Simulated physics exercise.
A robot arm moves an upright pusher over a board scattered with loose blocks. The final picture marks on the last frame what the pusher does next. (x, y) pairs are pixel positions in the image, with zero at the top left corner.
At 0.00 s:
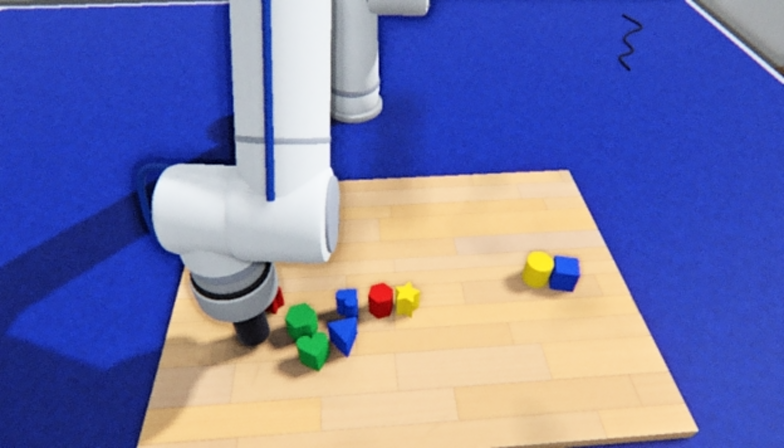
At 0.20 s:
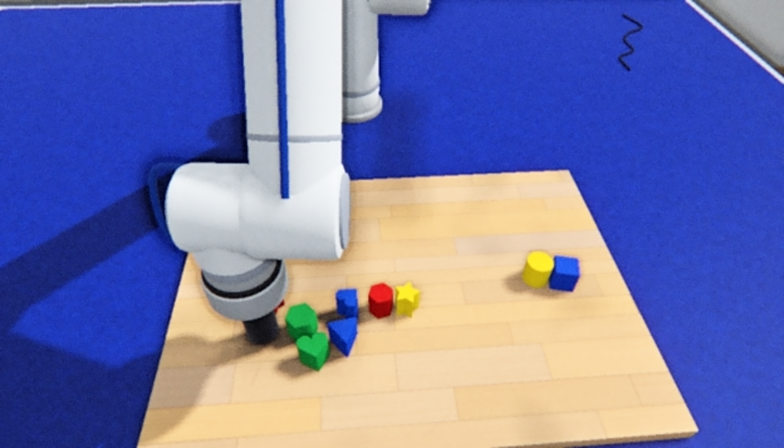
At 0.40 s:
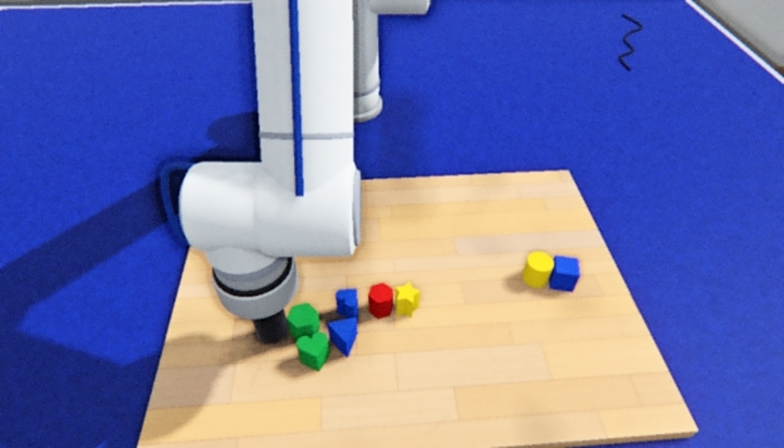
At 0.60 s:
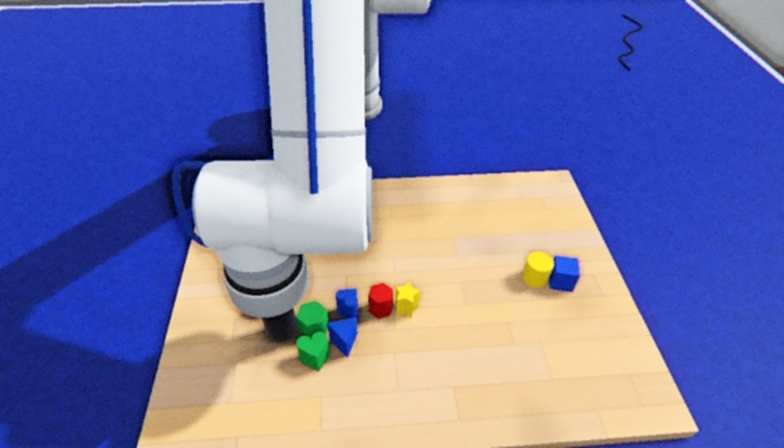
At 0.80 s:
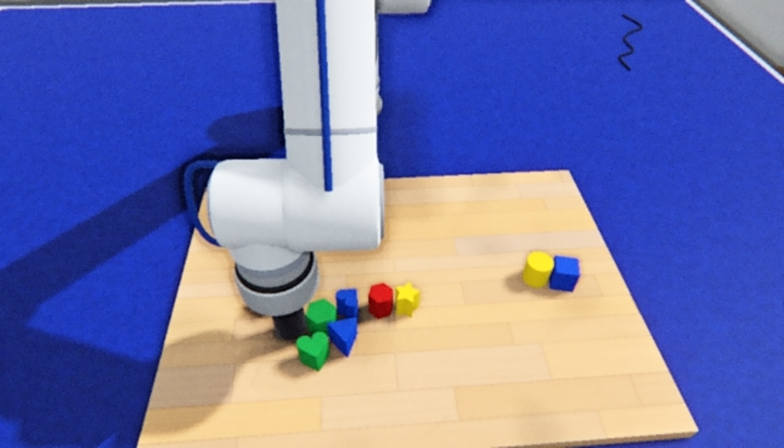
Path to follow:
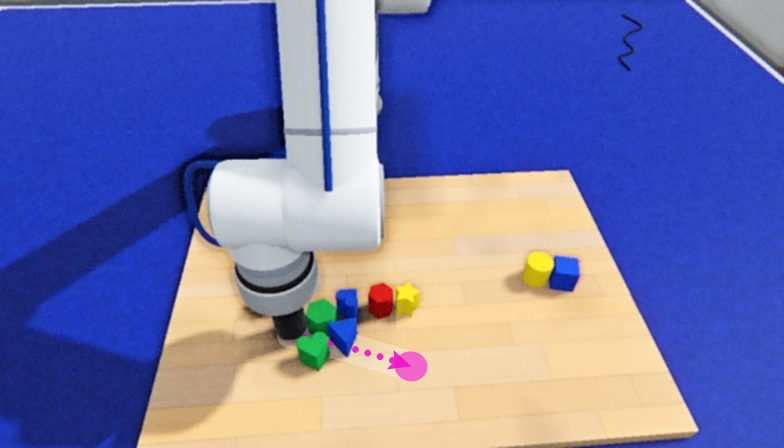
We see a robot arm above a wooden board scattered with small colored blocks; its dark pusher slides a short way right, then nudges the green six-sided block slightly rightward toward the blue pieces, while the other visible blocks stay still.
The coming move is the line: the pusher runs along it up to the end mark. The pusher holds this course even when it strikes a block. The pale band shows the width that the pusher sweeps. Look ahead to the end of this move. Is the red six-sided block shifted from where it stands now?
My answer is no.
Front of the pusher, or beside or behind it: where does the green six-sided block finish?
I think the pusher loses the green six-sided block somewhere along the way.
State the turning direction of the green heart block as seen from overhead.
Its spin: Clockwise.
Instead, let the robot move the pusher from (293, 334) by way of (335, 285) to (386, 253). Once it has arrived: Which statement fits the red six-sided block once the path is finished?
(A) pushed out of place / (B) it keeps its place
Choice B: It keeps its place.
Drawn move, in a line from (293, 334) to (411, 366).
On the path given first. One third of the way, pusher (331, 336); green heart block (321, 350), turned 30° clockwise; green six-sided block (350, 307), turned 70° anticlockwise; blue triangular piece (362, 332); blue heart block (355, 289), turned 25° anticlockwise.
Two thirds of the way, pusher (371, 347); green heart block (322, 351), turned 40° clockwise; green six-sided block (363, 307), turned 110° anticlockwise; blue triangular piece (404, 337), turned 25° anticlockwise; blue heart block (356, 288), turned 40° anticlockwise.
At the end, pusher (412, 359); green heart block (322, 351), turned 40° clockwise; green six-sided block (363, 307), turned 110° anticlockwise; blue triangular piece (432, 336), turned 115° anticlockwise; blue heart block (356, 288), turned 40° anticlockwise; red six-sided block still.
